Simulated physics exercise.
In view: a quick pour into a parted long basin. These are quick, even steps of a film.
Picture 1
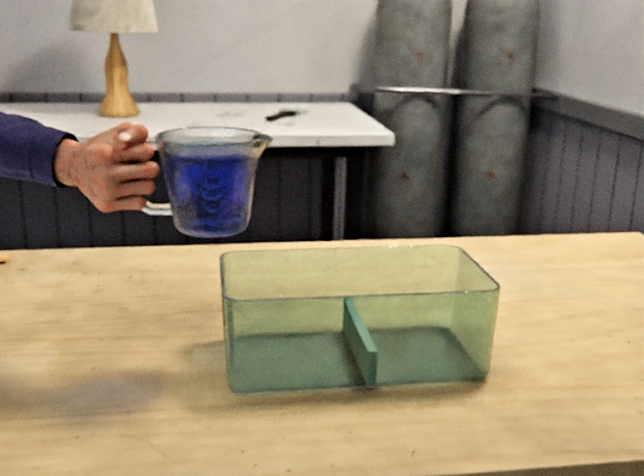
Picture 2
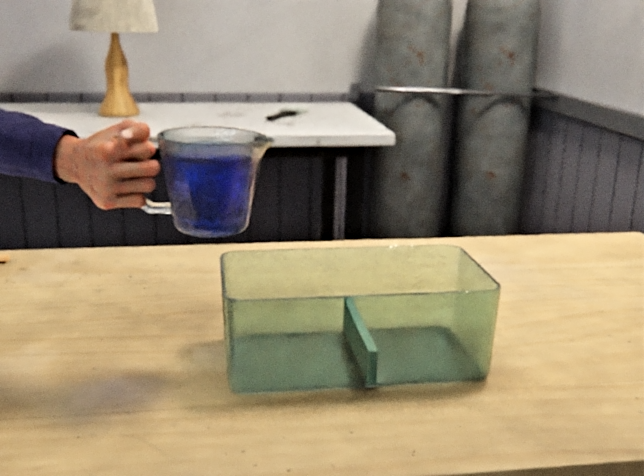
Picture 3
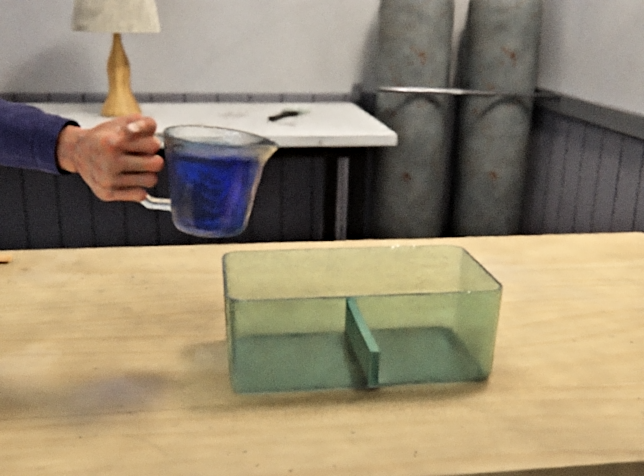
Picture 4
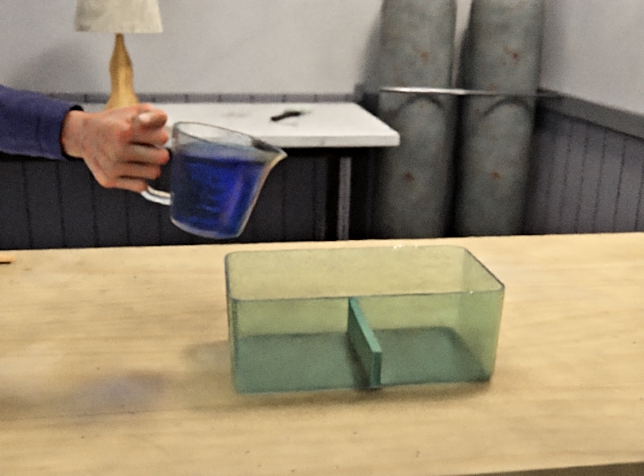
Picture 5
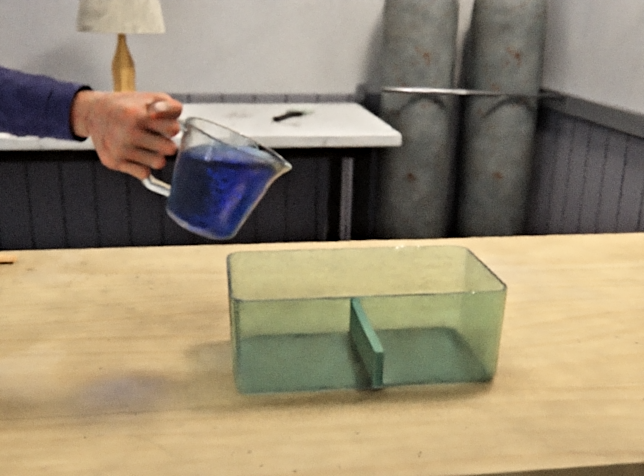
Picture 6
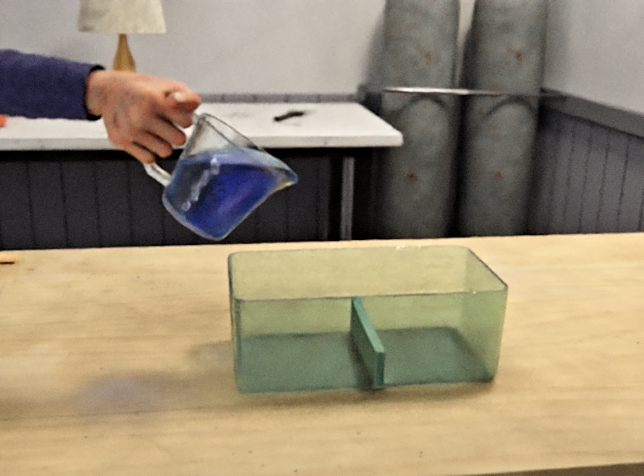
A hand in a dark blue sleeve, reaching in from the left, holds a clear glass jug of blue liquid above a pale wooden table, seen from slightly above. Below sits a long, see-through green basin with a low dividing wall, before a white table with a lamp and two grey cylinders. The hand shifts slightly right and tilts the jug rightward, increasingly steeply, its liquid sloshing toward the spout.
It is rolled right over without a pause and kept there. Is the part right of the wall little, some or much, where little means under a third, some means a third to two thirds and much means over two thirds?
Little.
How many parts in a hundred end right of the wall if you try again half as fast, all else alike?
Around 5 percent ends up there.
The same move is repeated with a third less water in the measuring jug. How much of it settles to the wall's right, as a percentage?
Roughly 10 percent.
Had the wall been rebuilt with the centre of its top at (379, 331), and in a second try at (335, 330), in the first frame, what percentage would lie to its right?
Try 1: Some 15 %; try 2: 20 %.
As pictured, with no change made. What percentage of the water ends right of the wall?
About 10 per cent.
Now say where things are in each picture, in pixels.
The first frame shows tilt 0°; pouring edge (273, 137); surface from (162, 150) to (260, 149); the long basin's rim runs from (222, 276) to (479, 267); the wall's top is at (359, 324).
The second frame shows tilt 2°; pouring edge (275, 138); surface from (163, 149) to (261, 149).
The third frame shows tilt 7°; pouring edge (280, 144); surface from (168, 147) to (265, 152).
The fourth frame shows tilt 14°; pouring edge (286, 153); surface from (175, 147) to (273, 155).
The fifth frame shows tilt 25°; pouring edge (292, 167); surface from (181, 151) to (284, 160).
The sixth frame shows tilt 36°; pouring edge (295, 182); surface from (178, 166) to (286, 172); 2 per cent is over the edge.
A moment on, the measuring jug is tipped right over and 34 per cent is still to pour, 44 is left of the wall and 0 right of it.
Next, the measuring jug is tipped right over and 2 per cent is still to pour, 89 is left of the wall and 3 right of it.
Then the measuring jug is tipped right over and 0 per cent is still to pour, 89 is left of the wall and 8 right of it.
Later the measuring jug is tipped right over and 0 per cent is still to pour, 89 is left of the wall and 8 right of it.
Finally, 89 per cent lies left of the wall, 8 right of it and 3 outside.
